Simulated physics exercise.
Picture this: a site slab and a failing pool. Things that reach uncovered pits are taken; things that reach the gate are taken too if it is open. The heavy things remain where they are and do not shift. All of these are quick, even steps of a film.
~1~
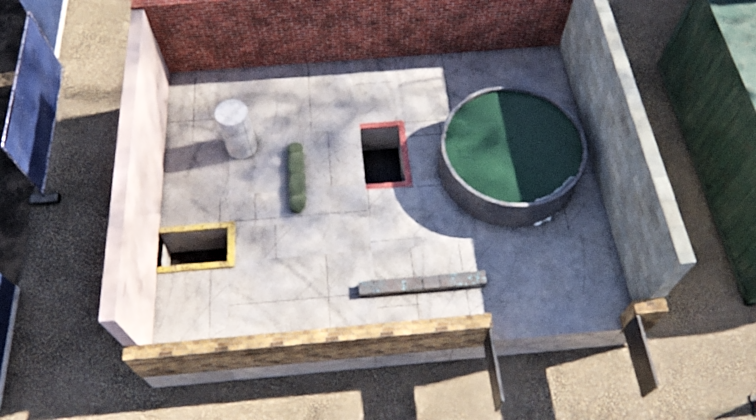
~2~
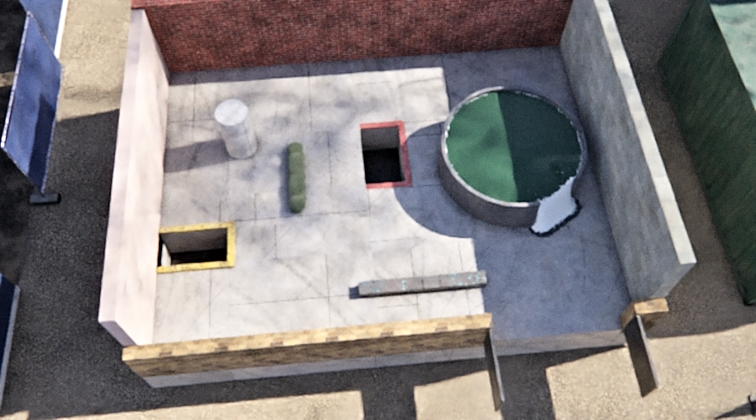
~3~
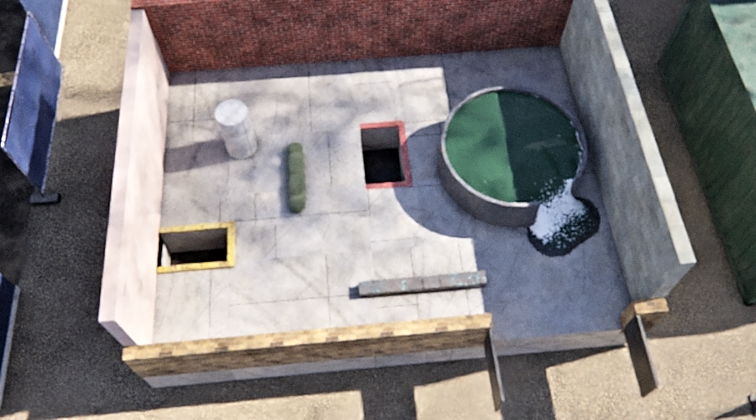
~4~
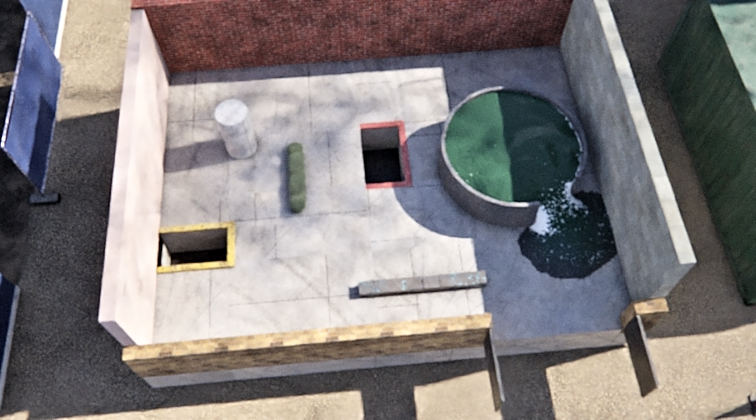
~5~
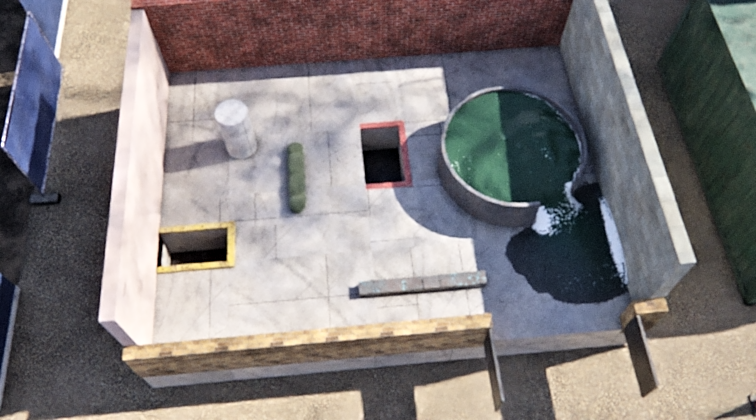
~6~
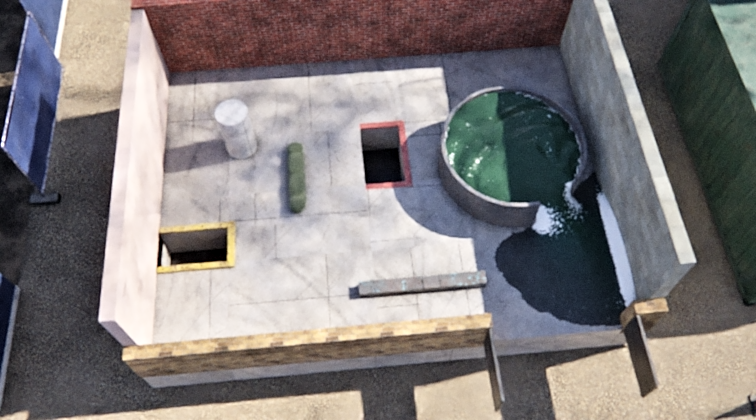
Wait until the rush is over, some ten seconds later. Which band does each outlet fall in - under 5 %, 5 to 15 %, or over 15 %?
Bands: The gate is in the over 15 % band; the yellow pit is in the under 5 % band; the red pit is in the under 5 % band.
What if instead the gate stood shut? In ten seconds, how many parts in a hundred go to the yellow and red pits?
I'd put yellow at 14 per cent and red at 4 per cent.
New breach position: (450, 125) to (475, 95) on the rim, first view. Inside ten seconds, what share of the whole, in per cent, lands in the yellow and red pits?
The yellow pit gets 12 per cent and the red pit 12 per cent.
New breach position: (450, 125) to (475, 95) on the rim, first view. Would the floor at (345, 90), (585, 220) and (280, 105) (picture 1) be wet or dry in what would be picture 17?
So the first one is drenched, the next left untouched, and the last drenched.
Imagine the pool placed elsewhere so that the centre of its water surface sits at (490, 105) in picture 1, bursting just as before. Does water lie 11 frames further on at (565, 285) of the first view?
That spot would be swamped.
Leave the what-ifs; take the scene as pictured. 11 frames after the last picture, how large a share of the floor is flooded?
I'd say close to 15 per cent.
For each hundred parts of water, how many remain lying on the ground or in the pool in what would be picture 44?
Some 54 per cent.
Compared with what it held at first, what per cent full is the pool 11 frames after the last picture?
About 66 per cent.
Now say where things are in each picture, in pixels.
In the first frame, still water in the pool at (513, 146).
In the second frame, the front is at (574, 203), out from the gap at (554, 206).
In the third frame, the front is at (595, 220), out from the gap at (554, 207).
In the fourth frame, water pours out at (554, 207) and has run to (615, 248).
In the fifth frame, the front is at (626, 286), out from the gap at (554, 207).
In the sixth frame, water pours out at (554, 207) and has run to a hidden place.
A moment on, water covers 10 % of the floor; the gate 3 %, the yellow pit 0 %, the red pit 0 %.
Next, water covers 15 % of the floor; the gate 13 %, the yellow pit 0 %, the red pit 0 %.
Then, water covers 15 % of the floor; the gate 27 %, the yellow pit 0 %, the red pit 0 %.
Later, water covers 25 % of the floor; the gate 46 %, the yellow pit 0 %, the red pit 0 %.
In the end, water covers 35 % of the floor; the gate 62 %, the yellow pit 0 %, the red pit 0 %.
